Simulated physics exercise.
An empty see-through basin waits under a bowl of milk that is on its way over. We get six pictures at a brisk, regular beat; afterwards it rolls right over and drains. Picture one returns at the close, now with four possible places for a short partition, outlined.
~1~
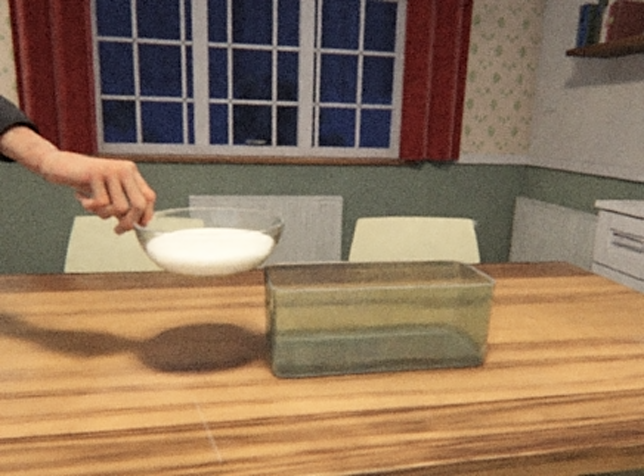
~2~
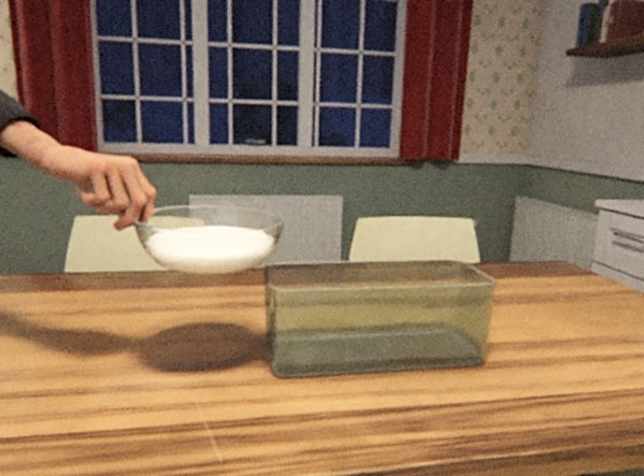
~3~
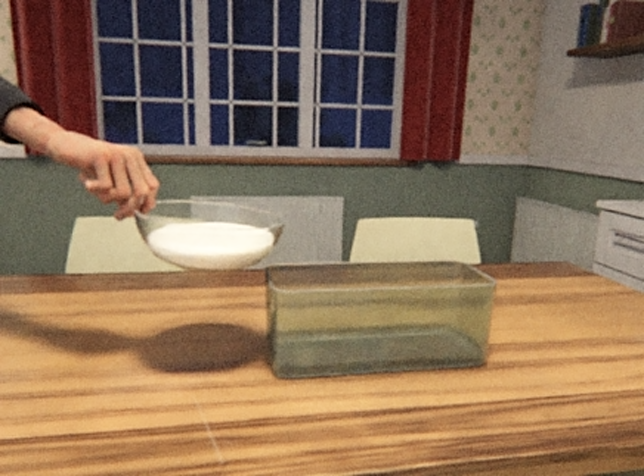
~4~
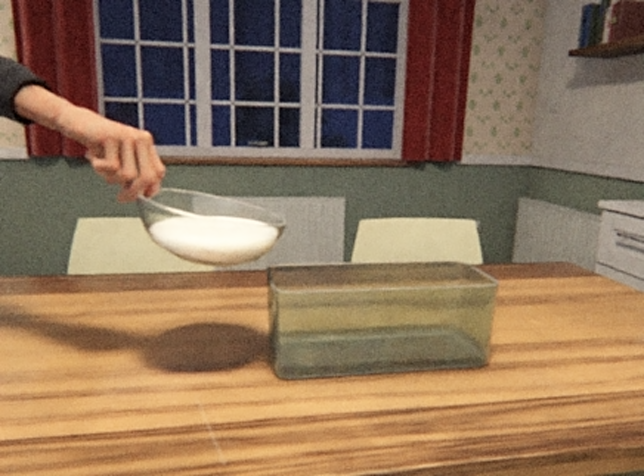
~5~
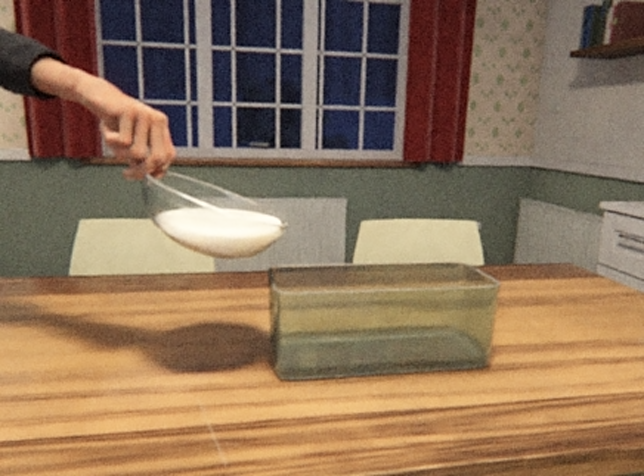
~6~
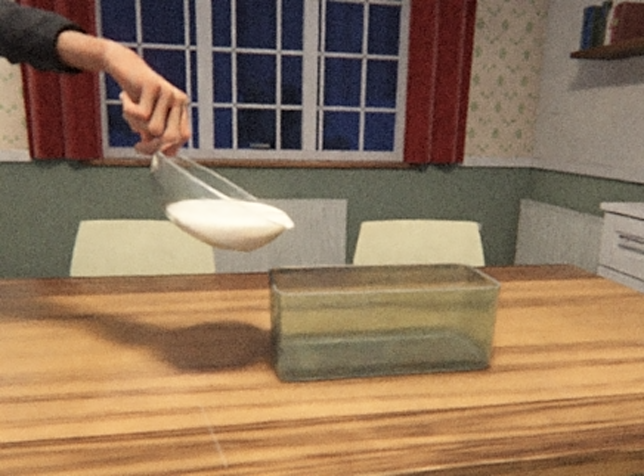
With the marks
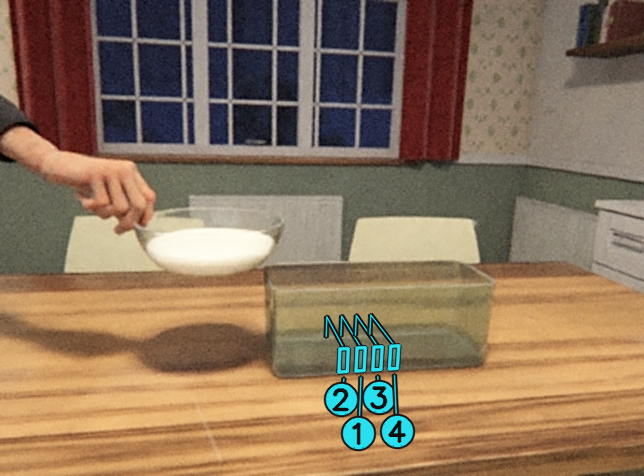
At first, a hand holds a clear bowl of milk level above a wooden table, to the left of an empty see-through basin. The hand then rises and shifts right, tipping the bowl more and more toward the basin, until the milk slants up to the bowl's lowered right lip.
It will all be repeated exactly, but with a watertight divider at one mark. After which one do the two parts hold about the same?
1 is best.
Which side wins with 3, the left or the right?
The left side.
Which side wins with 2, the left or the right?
The right side.
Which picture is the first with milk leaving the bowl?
Picture 6.
On the marked copy, 1 at (360, 377); 2 at (343, 378); 3 at (377, 376); 4 at (394, 375).
If 1 is chosen, about 53 % ends left of the wall and 47 % right of it.
If 2 is chosen, about 22 % ends left of the wall and 77 % right of it.
If 3 is chosen, about 80 % ends left of the wall and 20 % right of it.
If 4 is chosen, about 84 % ends left of the wall and 16 % right of it.
